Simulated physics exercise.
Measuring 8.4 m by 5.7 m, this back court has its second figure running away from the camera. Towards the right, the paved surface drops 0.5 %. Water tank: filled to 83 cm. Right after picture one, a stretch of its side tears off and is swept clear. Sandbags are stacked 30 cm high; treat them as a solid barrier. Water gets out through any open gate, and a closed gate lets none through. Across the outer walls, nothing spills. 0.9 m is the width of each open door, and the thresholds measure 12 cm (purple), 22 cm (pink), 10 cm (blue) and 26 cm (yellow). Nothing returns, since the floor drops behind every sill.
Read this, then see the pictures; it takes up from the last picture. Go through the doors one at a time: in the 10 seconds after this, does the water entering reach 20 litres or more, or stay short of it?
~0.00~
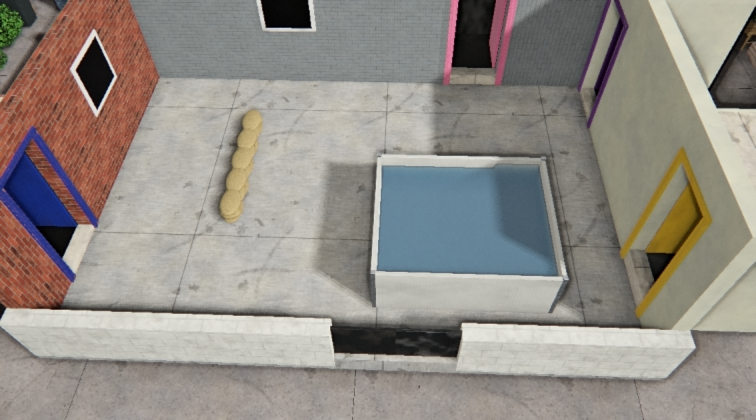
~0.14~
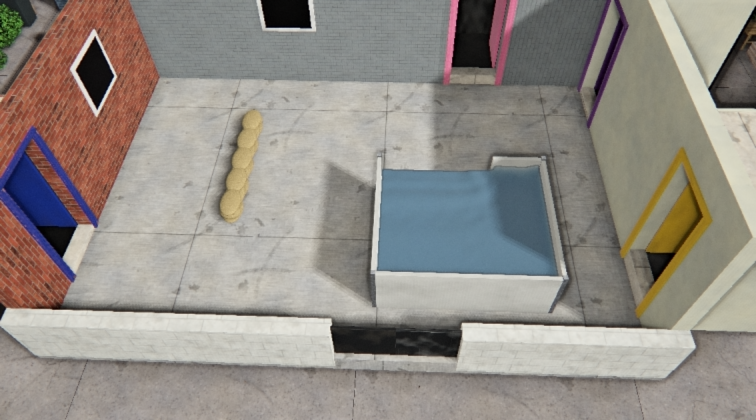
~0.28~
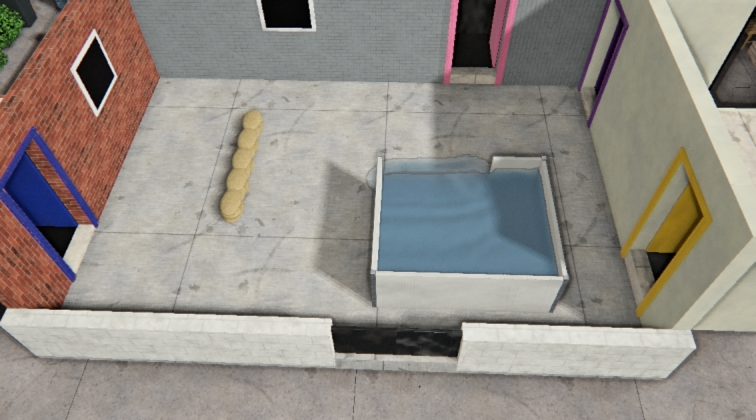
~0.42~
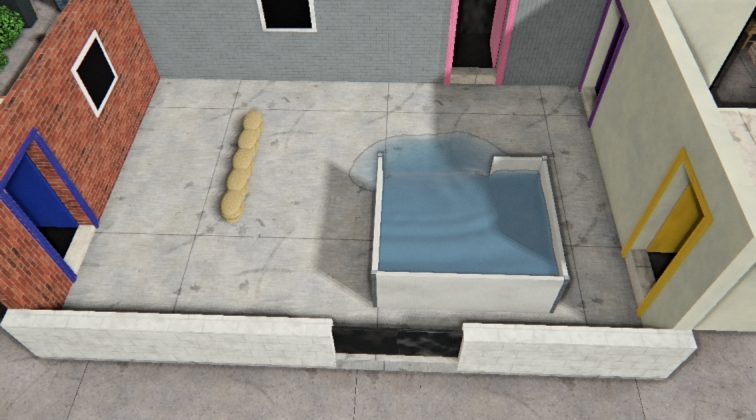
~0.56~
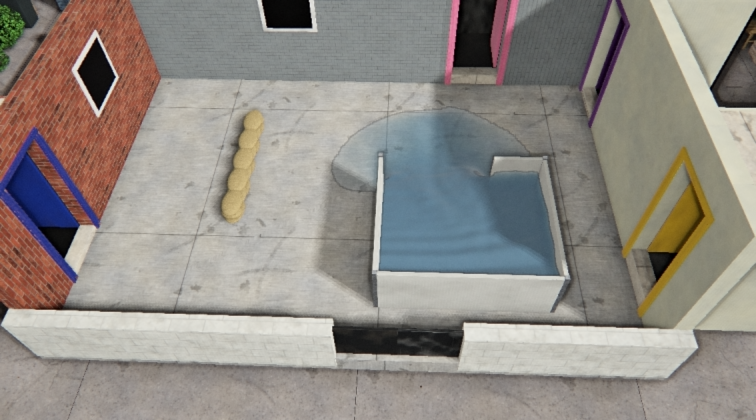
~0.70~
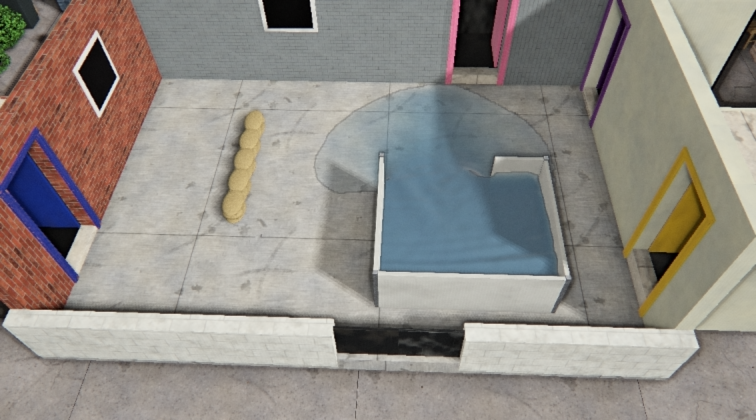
Purple door: Tops the amount. Pink door: Tops the amount. Blue door: Falls short. Yellow door: Falls short.
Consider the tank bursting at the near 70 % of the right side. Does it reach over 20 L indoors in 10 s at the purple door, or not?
Then the purple door ends up out of bounds.
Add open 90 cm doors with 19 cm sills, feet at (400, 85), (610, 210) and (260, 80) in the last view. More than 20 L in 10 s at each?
Taking them in order, the first gets enough, the second too little and the third too little.
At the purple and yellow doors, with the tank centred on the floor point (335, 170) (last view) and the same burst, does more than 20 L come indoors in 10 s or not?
Purple gets more than that, yellow gets no more than that.
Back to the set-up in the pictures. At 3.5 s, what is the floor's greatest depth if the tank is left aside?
Peak depth: Approx. 37 cm.
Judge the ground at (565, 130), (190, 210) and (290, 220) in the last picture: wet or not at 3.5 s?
Soaked, untouched, untouched.
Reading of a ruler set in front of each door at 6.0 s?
Depths: Purple door 19 cm, pink door 14 cm, blue door 5 cm, yellow door 4 cm.
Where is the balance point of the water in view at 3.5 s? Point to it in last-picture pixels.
Balance point at about (394, 153).
After 1.4 s water covers 30 % of the floor and is deepest (49 cm) near (419, 91); purple door 2 cm at the sill, 0 L in, pink door 40 cm at the sill, 35 L in, blue door not reached, yellow door not reached.
After 2.2 s water covers 35 % of the floor and is deepest (44 cm) near (419, 91); purple door 28 cm at the sill, 13 L in, pink door 39 cm at the sill, 111 L in, blue door not reached, yellow door not reached.
After 3.5 s water covers 50 % of the floor and is deepest (37 cm) near (171, 80); purple door 30 cm at the sill, 150 L in, pink door 24 cm at the sill, 167 L in, blue door not reached, yellow door not reached.
After 6.0 s water covers 95 % of the floor and is deepest (19 cm) near (576, 100); purple door 19 cm at the sill, 309 L in, pink door 14 cm at the sill, 170 L in, blue door 5 cm at the sill, 0 L in, yellow door 4 cm at the sill, 0 L in.
After 10.0 s water covers 95 % of the floor and is deepest (19 cm) near (507, 325); purple door 10 cm at the sill, 334 L in, pink door 9 cm at the sill, 170 L in, blue door 9 cm at the sill, 1 L in, yellow door 14 cm at the sill, 0 L in.
